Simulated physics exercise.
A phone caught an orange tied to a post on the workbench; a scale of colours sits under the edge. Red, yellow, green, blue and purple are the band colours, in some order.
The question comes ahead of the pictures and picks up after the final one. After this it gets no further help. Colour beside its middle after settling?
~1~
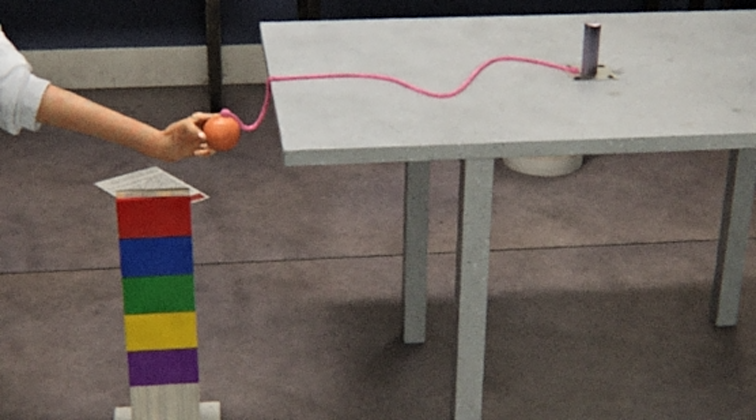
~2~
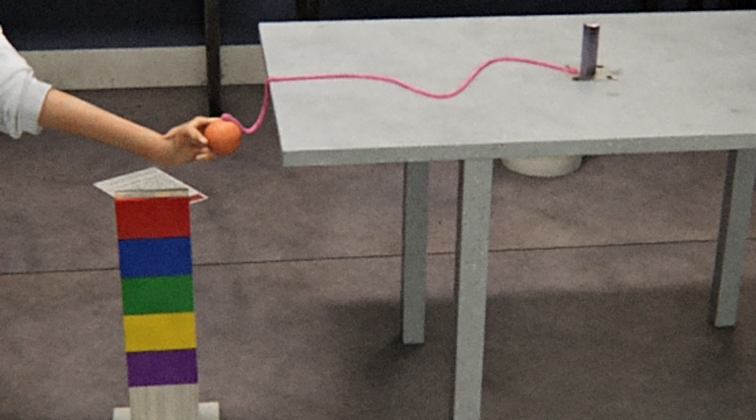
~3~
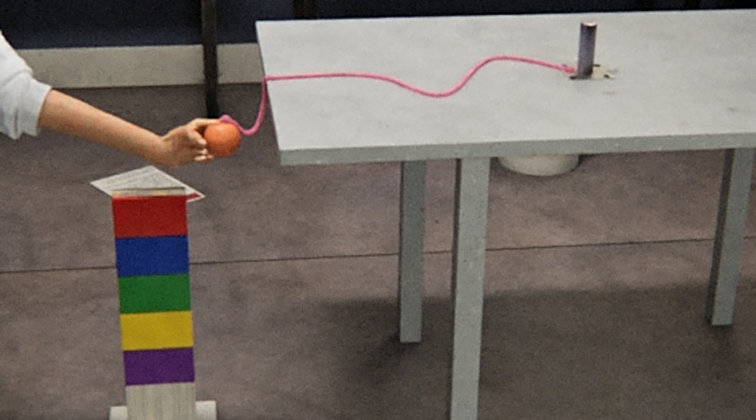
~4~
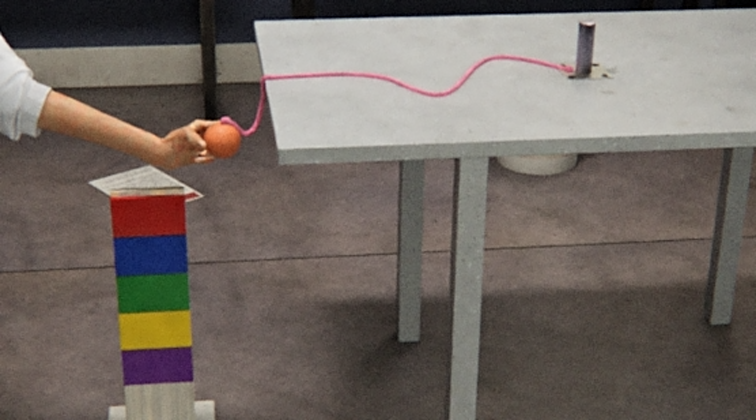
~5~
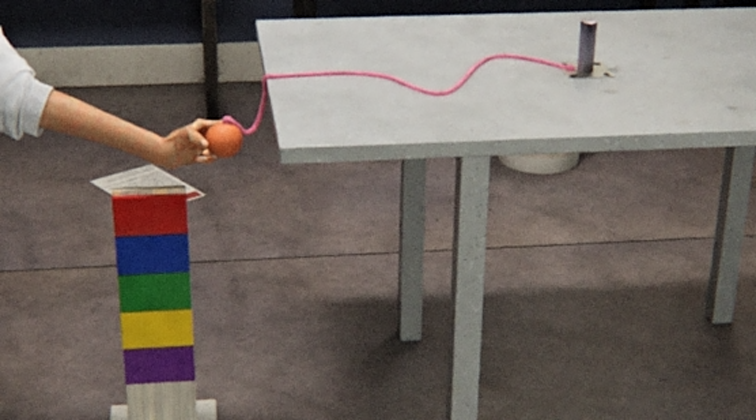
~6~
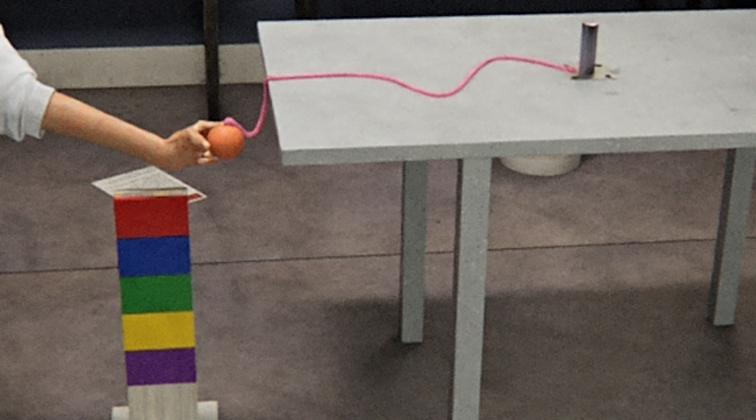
Green.
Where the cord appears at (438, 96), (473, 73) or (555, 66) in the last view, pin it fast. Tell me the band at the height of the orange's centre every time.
Lab note: Try 1 red; try 2 blue; try 3 green.
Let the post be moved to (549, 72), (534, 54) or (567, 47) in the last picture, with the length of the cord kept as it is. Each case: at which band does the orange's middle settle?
Post by post, in the given order: Yellow; yellow; green.
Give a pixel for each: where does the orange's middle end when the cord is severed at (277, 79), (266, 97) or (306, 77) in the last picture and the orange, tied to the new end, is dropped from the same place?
Estimated positions in order: (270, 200); (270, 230); (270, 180).
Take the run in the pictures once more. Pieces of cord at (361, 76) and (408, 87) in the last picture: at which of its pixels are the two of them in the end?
You'll find the first mark at (267, 98) and the second mark at (310, 77).
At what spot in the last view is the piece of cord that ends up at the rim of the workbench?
That spot is near (374, 77).
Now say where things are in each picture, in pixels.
The first picture shows orange (222, 133); red (154, 218); blue (157, 258); green (159, 295); yellow (161, 332); purple (163, 368).
The second picture shows orange (223, 137); cord through (539, 63) (477, 71) (440, 97) (369, 77) (277, 80).
The third picture shows orange (222, 139).
The fourth picture shows orange (222, 141); cord through (535, 62) (472, 70) (436, 95) (364, 75) (273, 78).
The fifth picture shows orange (224, 140).
The sixth picture shows orange (225, 141); cord through (538, 62) (475, 70) (439, 96) (367, 76) (276, 79).
A little later, orange near (236, 290); level with green.
Next, orange near (306, 270); level with green.
Later still, orange near (253, 279); level with green.
When it is over, orange near (269, 279); level with green. Its middle rests at the green band.
